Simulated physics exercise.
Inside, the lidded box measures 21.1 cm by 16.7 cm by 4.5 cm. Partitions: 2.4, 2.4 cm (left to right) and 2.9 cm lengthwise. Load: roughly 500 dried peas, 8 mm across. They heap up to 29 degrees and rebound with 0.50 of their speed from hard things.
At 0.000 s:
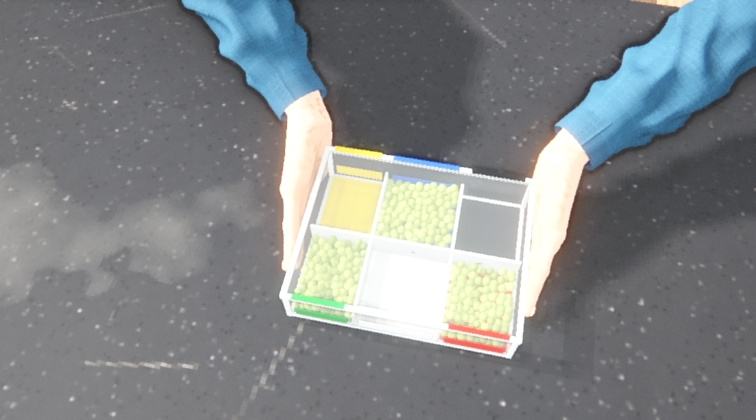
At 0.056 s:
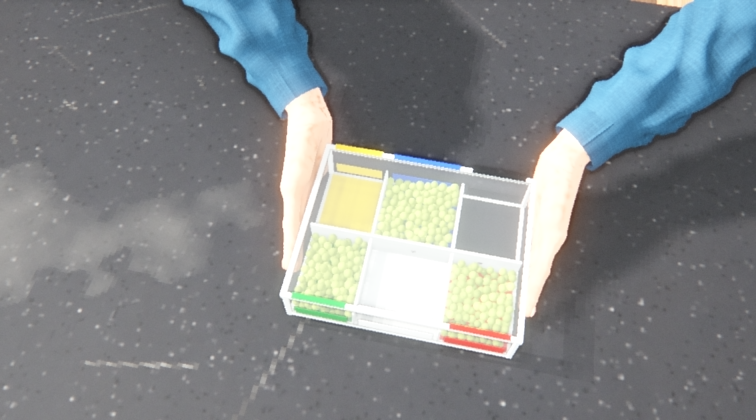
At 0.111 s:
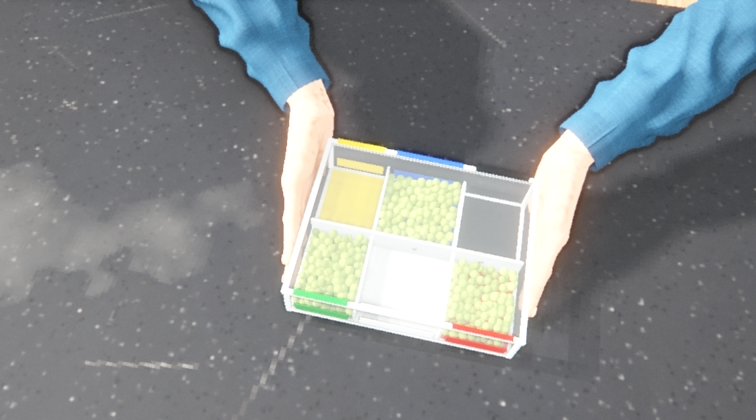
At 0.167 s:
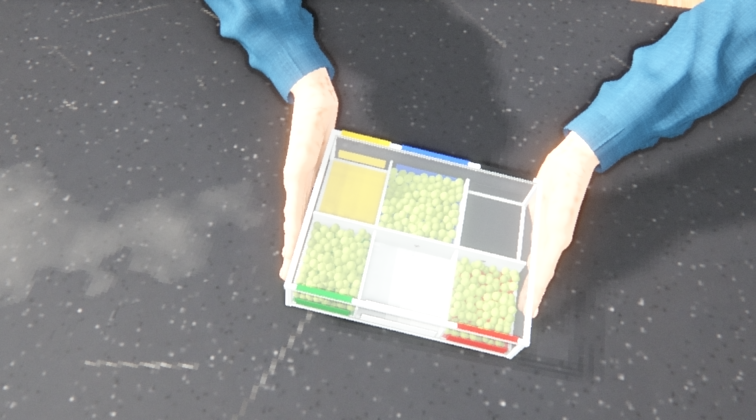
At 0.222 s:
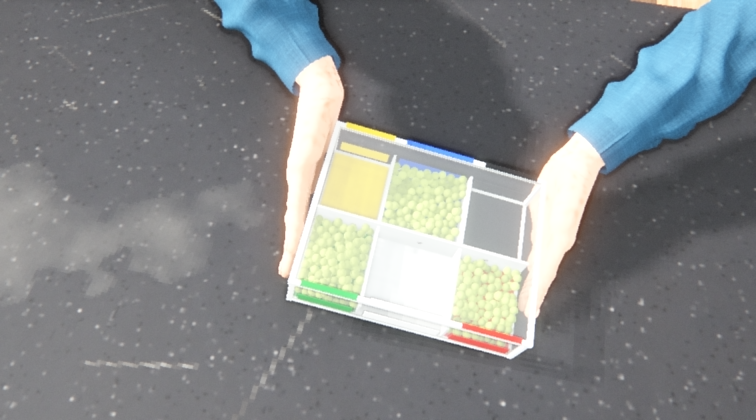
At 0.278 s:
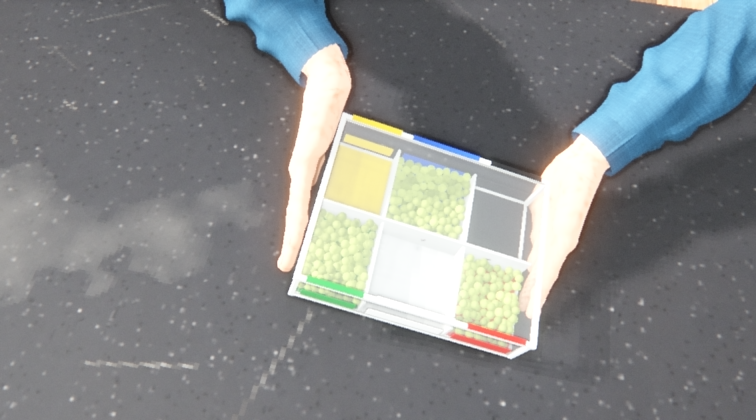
A clear, divided box holding green peas in three of its compartments, held between two hands in blue sleeves, starts nearly level above a dark speckled surface, then gradually tilts and turns slightly, its right front corner lowest.
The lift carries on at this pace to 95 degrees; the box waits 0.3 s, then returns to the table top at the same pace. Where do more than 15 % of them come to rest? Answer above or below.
Red: Above, blue: Below, green: Below, yellow: Below, white: Below, black: Above.
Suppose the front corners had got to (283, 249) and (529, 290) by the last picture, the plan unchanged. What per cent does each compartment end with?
Red 15, blue 40, green 20, yellow 15, white 0, black 10.
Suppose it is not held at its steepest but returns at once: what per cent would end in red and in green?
Then: Red 55, green 0.
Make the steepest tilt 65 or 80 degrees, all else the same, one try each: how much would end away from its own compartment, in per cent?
Some 25 and 40 per cent.
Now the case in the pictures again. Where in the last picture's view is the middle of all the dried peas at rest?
Near (488, 287).
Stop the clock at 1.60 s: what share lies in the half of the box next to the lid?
About 60 per cent.
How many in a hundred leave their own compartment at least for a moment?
Some 70 per cent.
After 1.60 s, tilt 95 degrees; red 50 %, blue 10 %, green 5 %, white 5 %, black 30 %.
After 2.48 s, tilt 48 degrees; red 60 %, blue 5 %, white 5 %, black 30 %.
Then, at 3.37 s, tilt 0 degrees; red 60 %, blue 5 %, white 5 %, black 35 %.
By 3.8 s all is still; red 60 %, blue 5 %, green 0 %, yellow 0 %, white 5 %, black 35 %.
